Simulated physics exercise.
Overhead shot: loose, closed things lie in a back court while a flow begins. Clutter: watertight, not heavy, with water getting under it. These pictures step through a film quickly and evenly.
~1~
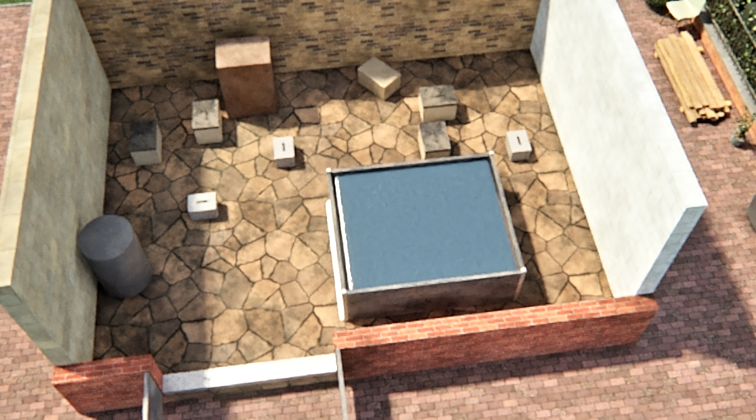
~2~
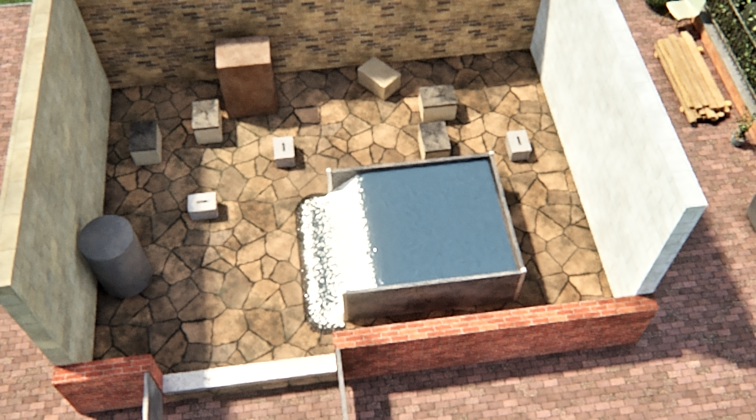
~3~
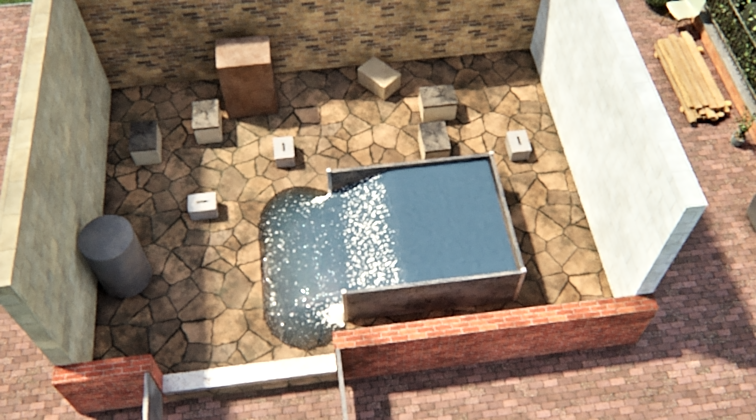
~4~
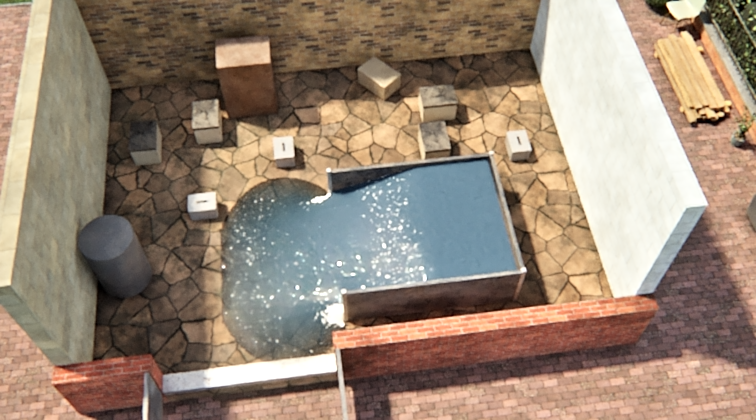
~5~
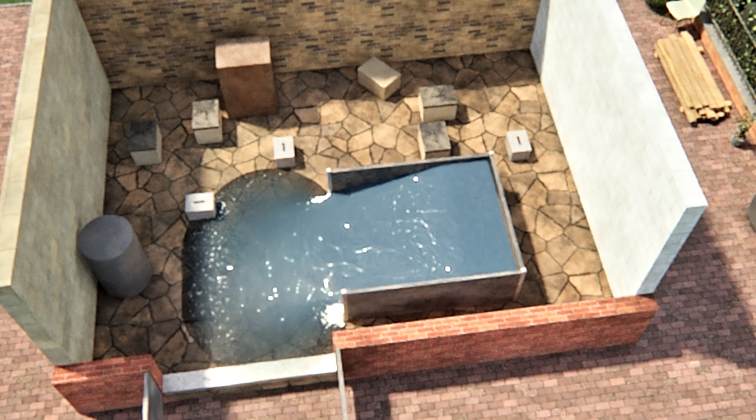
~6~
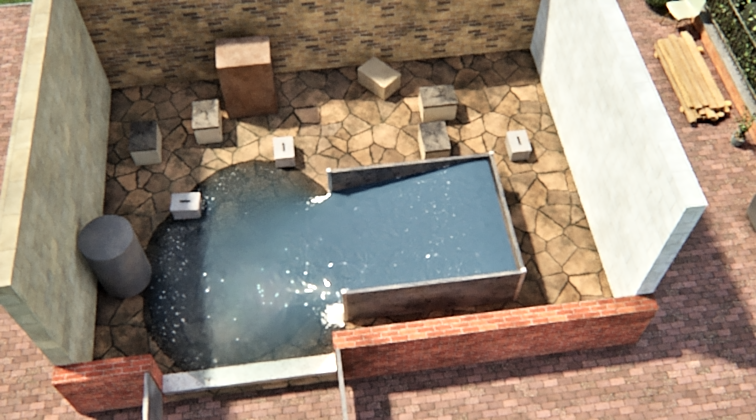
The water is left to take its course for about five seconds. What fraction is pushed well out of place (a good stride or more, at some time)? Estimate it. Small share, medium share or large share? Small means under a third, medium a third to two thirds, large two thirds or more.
A medium share.
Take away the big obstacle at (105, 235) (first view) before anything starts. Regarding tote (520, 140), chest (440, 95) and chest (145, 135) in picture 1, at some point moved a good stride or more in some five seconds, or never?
In that order: Short of that, no, swept aside.
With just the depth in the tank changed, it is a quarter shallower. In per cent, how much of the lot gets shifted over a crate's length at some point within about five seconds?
Around 20 in a hundred.
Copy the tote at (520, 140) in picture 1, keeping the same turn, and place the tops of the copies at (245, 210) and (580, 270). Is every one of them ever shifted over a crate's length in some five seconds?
Result by copy: Covered it; didn't cover it.
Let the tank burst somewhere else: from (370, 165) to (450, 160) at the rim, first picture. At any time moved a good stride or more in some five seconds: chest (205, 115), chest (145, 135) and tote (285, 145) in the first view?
Object by object: Less than that, less than that, displaced that much.
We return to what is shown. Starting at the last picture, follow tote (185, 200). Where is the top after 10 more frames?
It should be near (112, 140).
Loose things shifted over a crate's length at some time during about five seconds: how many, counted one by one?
I get 5.
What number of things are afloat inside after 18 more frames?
2.
A moment on, 1 of 8 are well off their spots; 0 afloat.
Next, 1 of 8 are well off their spots; 1 afloat.
Later, 2 of 8 are well off their spots; 2 afloat.
In the end, 5 of 8 are well off their spots, and 5 have been at some point; 3 afloat.
